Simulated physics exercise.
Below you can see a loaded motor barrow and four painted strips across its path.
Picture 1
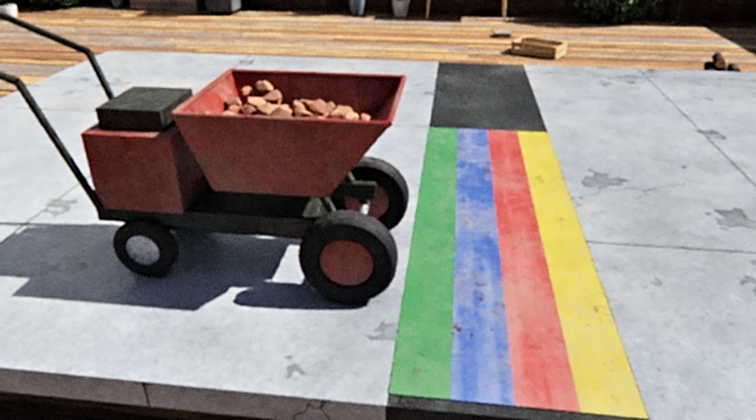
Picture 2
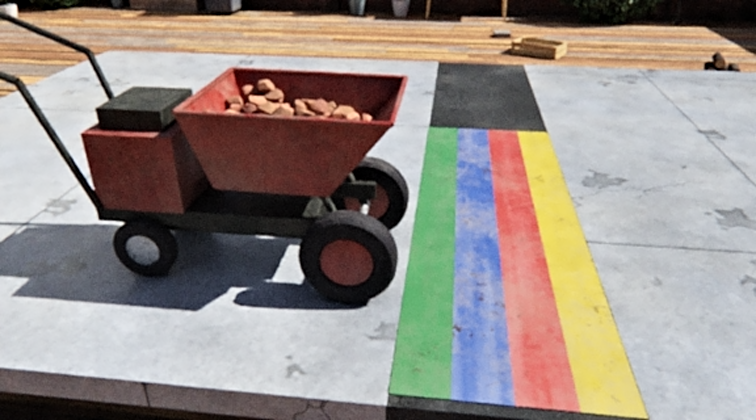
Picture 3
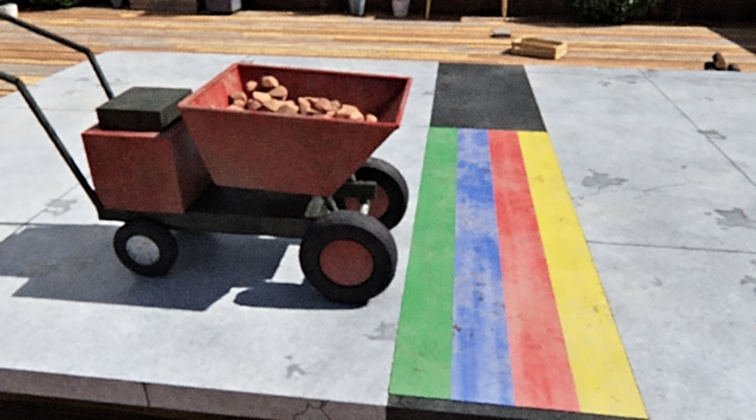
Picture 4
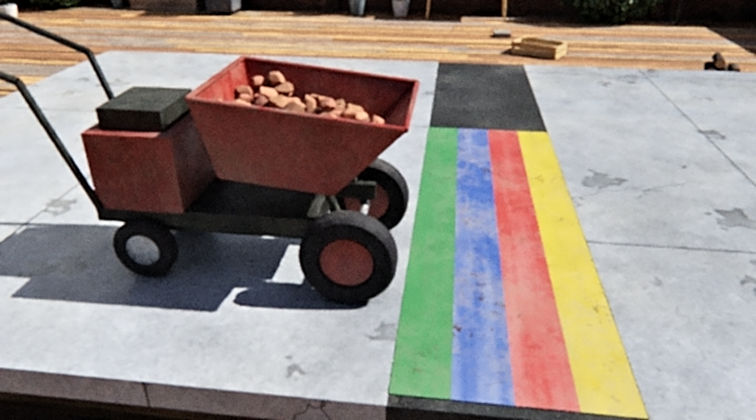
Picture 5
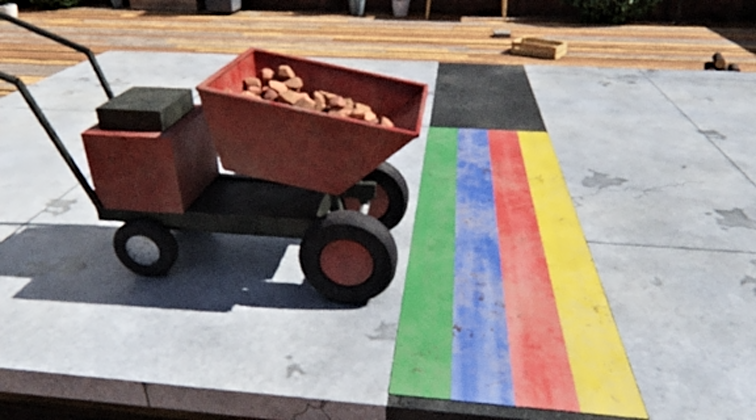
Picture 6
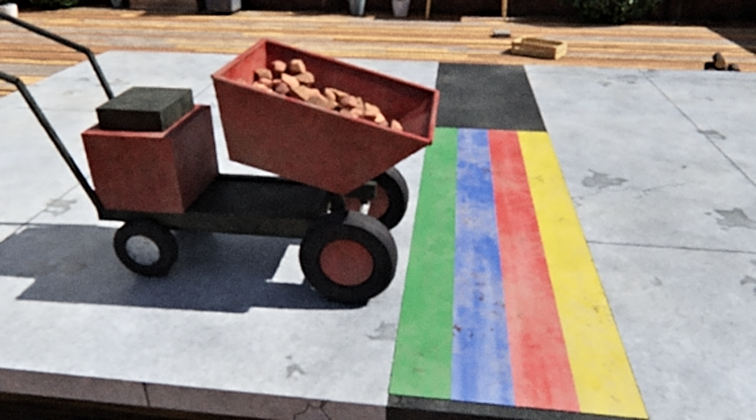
At first, a red motor barrow loaded with rubble stands level on gray paving, left of green, blue, red and yellow painted strips. Then the skip begins to tilt forward, its back rising slowly while the wheels stay put. By the end it slopes clearly down toward the right, the rubble still inside.
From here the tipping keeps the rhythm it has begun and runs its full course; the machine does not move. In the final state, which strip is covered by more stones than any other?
The red strip is.
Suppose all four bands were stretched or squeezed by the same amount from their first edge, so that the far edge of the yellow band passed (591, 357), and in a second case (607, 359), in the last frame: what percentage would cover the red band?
I'd say about 20 % for the first and about 30 % for the second.
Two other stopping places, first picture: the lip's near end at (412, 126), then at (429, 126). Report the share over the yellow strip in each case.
30 % and 30 %, in that order.
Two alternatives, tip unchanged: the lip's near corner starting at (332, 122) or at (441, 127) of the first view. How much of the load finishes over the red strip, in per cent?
Well, you'd get roughly 20 per cent from the first place and roughly 10 per cent from the second.
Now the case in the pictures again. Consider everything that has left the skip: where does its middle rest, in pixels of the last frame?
I'd say the middle ends up at about (546, 268).
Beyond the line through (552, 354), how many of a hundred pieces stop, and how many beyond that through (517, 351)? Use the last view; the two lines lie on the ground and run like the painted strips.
Around 50 per cent for the first, and 70 per cent for the second.
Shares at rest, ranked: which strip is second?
Second place goes to that yellow strip.
Just after the last frame, skip tipped steeply; every one in the skip.
A moment on, skip tipped right over; the larger part in the skip; just a few over the blue strip; roughly a quarter over the red strip; about a tenth over the yellow strip.
Further on, skip tipped right over; roughly a quarter in the skip; about a tenth over the blue strip; roughly a third over the red strip; roughly a quarter over the yellow strip; about a tenth off the paint.
When it is over, skip tipped right over; roughly a quarter in the skip; not one over the green strip; about a tenth over the blue strip; roughly a third over the red strip; roughly a quarter over the yellow strip; about a tenth off the paint.
